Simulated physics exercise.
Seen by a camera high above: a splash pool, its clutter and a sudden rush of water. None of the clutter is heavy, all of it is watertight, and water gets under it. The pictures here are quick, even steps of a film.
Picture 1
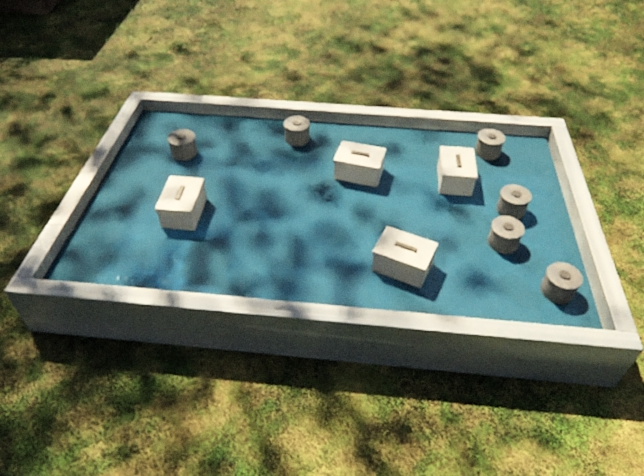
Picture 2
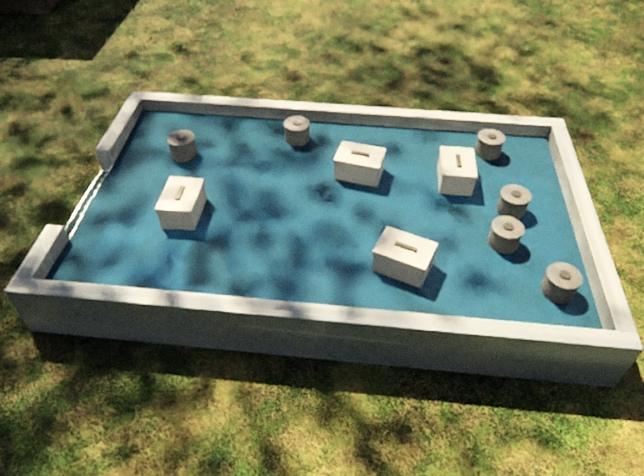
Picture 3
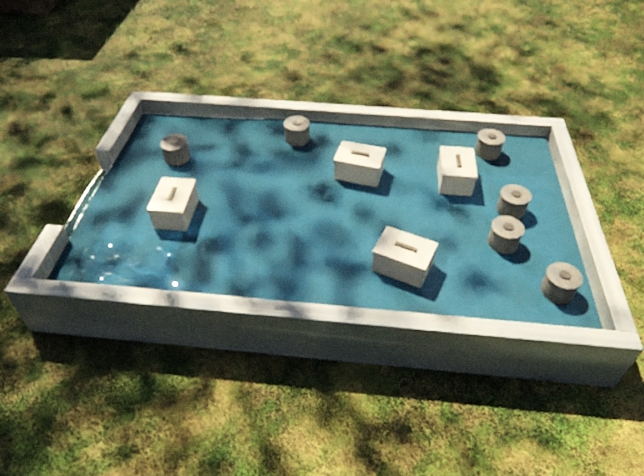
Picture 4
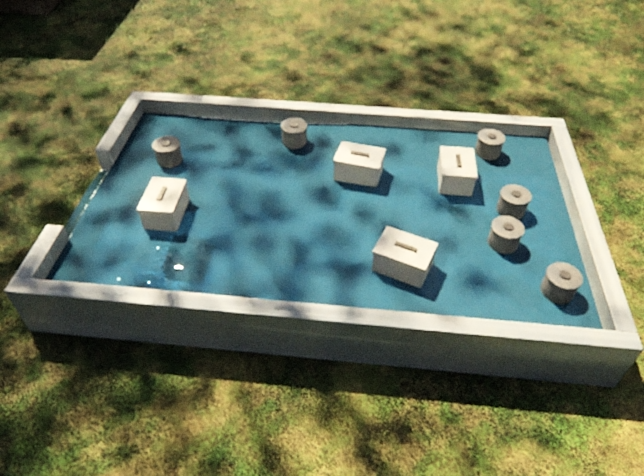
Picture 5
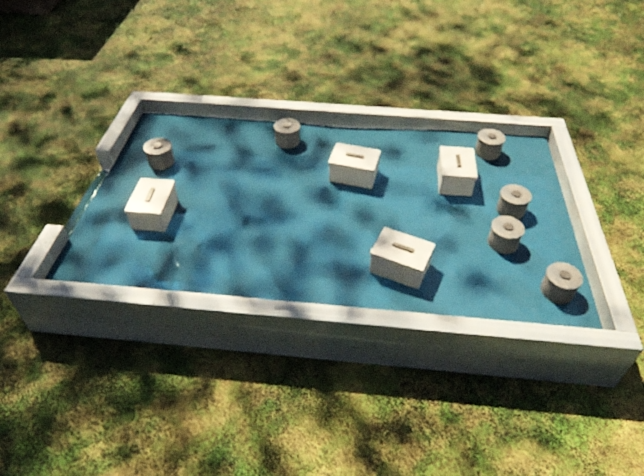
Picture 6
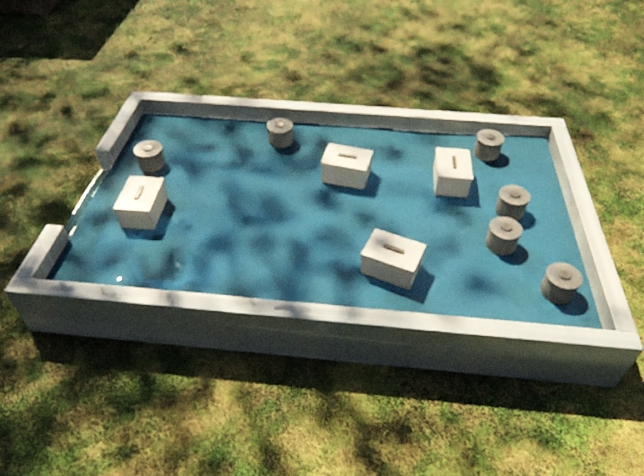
White boxes and grey cylinders floating in a walled pool, the leftmost ones drifting left after a gap opens in the left wall.
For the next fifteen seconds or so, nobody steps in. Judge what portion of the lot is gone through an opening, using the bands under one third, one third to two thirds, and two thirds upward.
Portion: Under one third.
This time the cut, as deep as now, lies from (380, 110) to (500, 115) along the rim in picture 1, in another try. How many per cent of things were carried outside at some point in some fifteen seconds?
60 per cent or so.
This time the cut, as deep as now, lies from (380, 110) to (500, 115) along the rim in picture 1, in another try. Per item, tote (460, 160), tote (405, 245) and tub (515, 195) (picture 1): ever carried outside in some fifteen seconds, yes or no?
Taking them one after another, flushed away, then held back, then flushed away.
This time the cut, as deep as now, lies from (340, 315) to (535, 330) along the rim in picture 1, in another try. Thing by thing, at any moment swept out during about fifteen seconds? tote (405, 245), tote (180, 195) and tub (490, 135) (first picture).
The three give escape, no escape and no escape, in that order.
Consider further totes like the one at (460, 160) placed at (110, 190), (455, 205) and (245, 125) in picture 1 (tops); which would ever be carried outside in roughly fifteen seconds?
In order: Exits; never exits; exits.
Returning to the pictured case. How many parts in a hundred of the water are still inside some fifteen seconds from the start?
Something like 62 per cent, give or take.
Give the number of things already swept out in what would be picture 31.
The count is 2.
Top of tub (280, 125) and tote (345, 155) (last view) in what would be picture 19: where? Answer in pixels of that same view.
Tops end up close to (224, 129) and (295, 159) respectively.
A moment on, 0 of 10 are out; 10 afloat.
Next, 2 of 10 are out; 8 afloat.
Later, 2 of 10 are out; 8 afloat.
In the end, 2 of 10 are out; 8 afloat.
